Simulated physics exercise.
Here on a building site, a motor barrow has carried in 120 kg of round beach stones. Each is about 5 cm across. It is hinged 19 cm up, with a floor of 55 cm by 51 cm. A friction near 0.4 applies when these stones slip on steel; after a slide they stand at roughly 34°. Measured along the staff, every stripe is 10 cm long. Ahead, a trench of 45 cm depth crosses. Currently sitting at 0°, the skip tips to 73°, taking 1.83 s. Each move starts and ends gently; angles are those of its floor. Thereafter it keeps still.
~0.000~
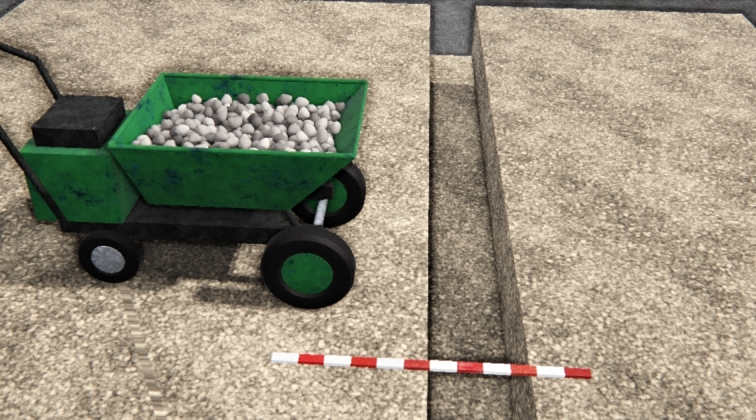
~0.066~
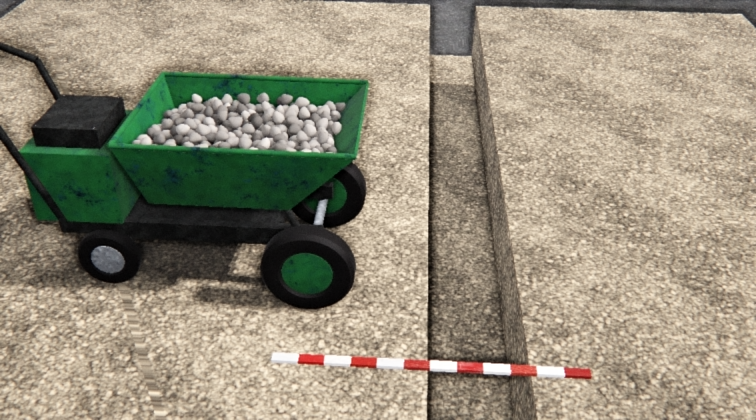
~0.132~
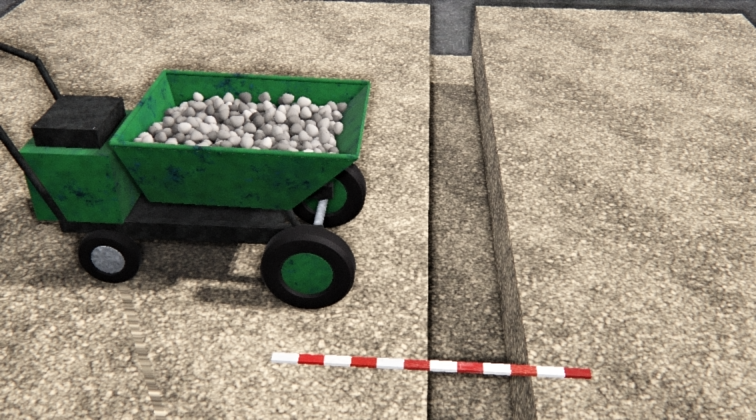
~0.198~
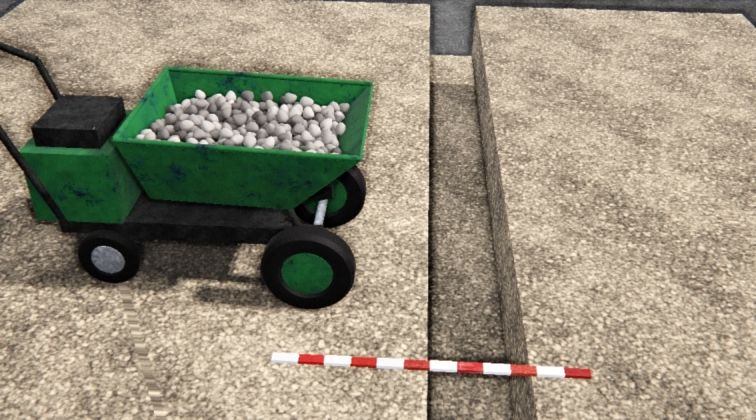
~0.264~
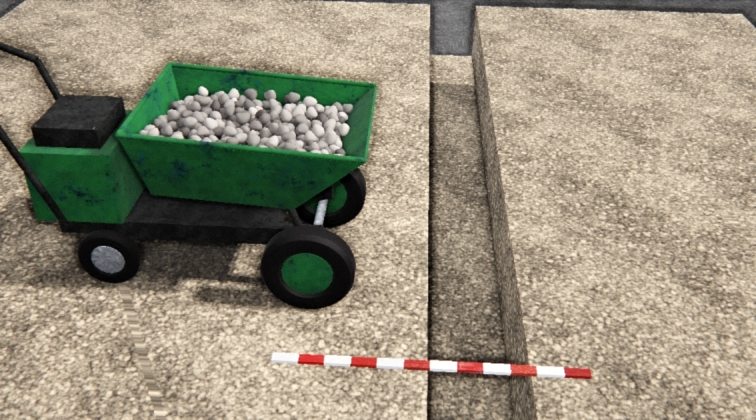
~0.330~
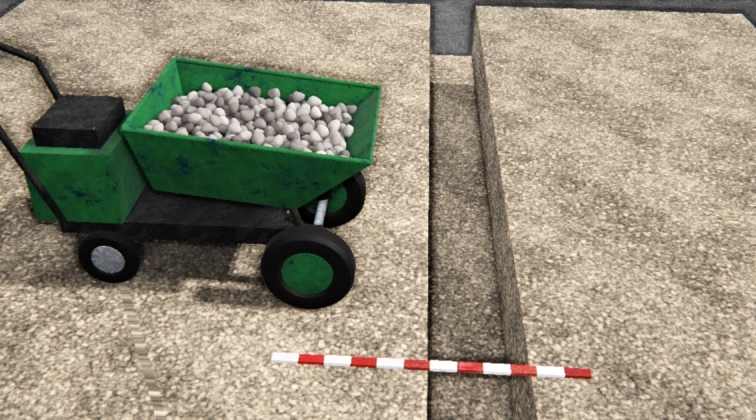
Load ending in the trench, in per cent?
85 per cent.
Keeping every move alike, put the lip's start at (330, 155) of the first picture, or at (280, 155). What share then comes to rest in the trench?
Near 100 per cent from the first place, 85 from the second.
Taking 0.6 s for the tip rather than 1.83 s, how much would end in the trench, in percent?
Something close to 60 per cent.
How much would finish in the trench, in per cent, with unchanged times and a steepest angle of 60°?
It comes out at about 85 percent.
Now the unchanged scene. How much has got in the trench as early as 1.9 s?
I'd put it near 65 per cent.
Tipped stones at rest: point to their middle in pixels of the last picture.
The resting stones are centred at roughly (478, 331).
After 1.4 s the floor is at 61°; 97 % in the skip, 3 % in the trench; the foremost stones are at (477, 250).
After 1.9 s the floor is at 73°; 18 % in the skip, 66 % in the trench, 15 % past the trench; the foremost stones are at (609, 249).
After 2.3 s the floor is at 73°; 2 % in the skip, 83 % in the trench, 15 % past the trench; the foremost stones are at (675, 255).
After 4.2 s the floor is at 73°; 0 % in the skip, 85 % in the trench, 15 % past the trench; the foremost stones are at (696, 250).
